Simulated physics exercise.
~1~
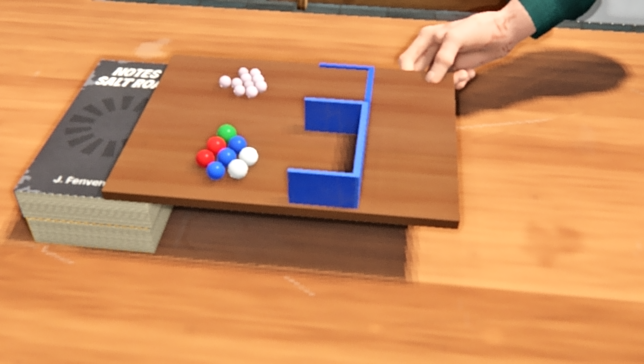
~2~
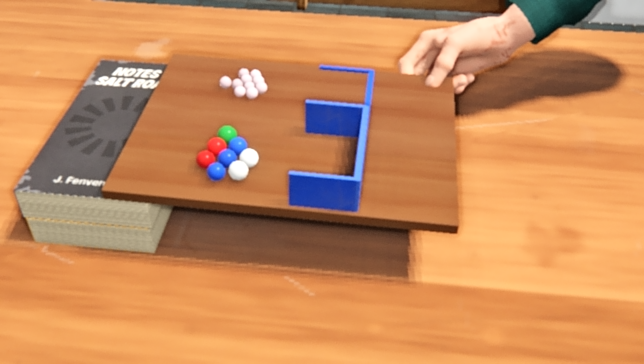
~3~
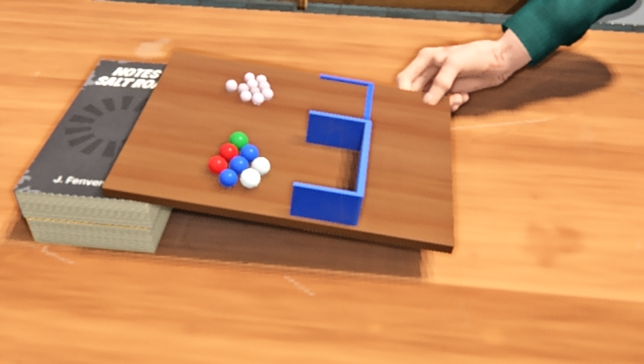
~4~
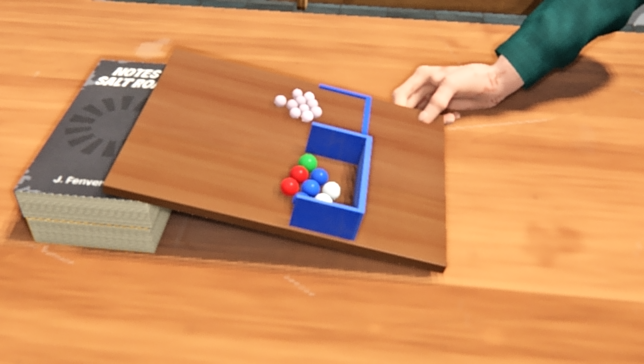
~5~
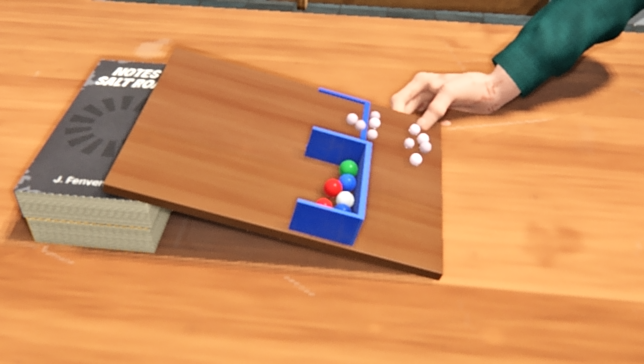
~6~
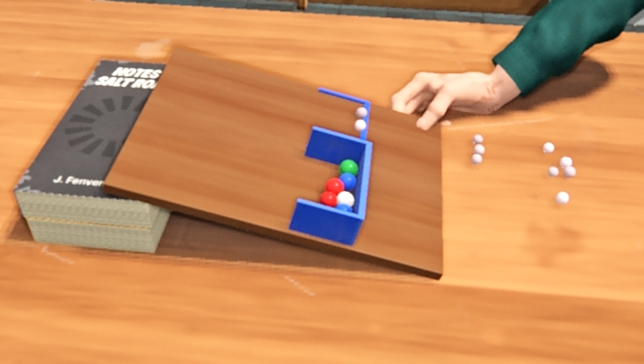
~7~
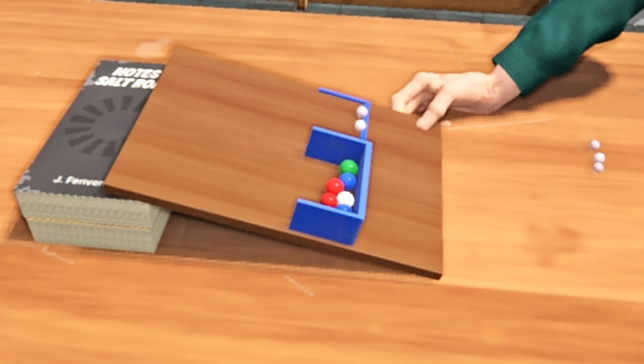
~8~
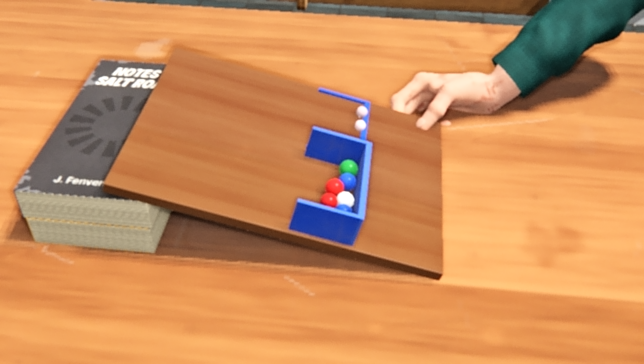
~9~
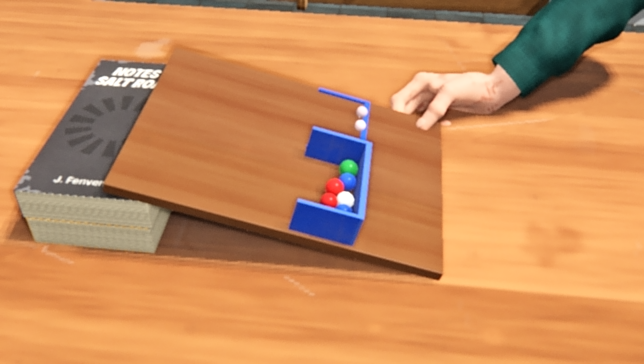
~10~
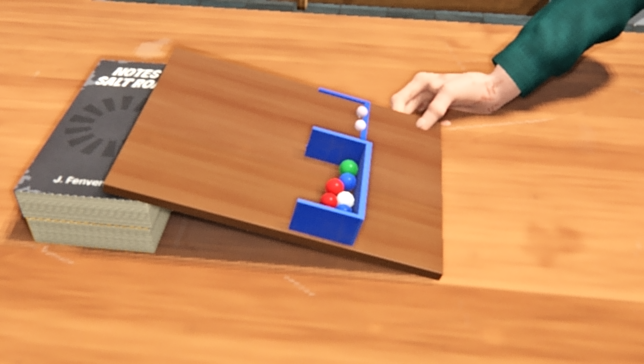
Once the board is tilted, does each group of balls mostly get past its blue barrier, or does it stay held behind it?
The larger coloured balls at the front pile up behind their barrier and stay there. Most of the small pale balls at the back get over theirs and roll away, with only two left behind it.
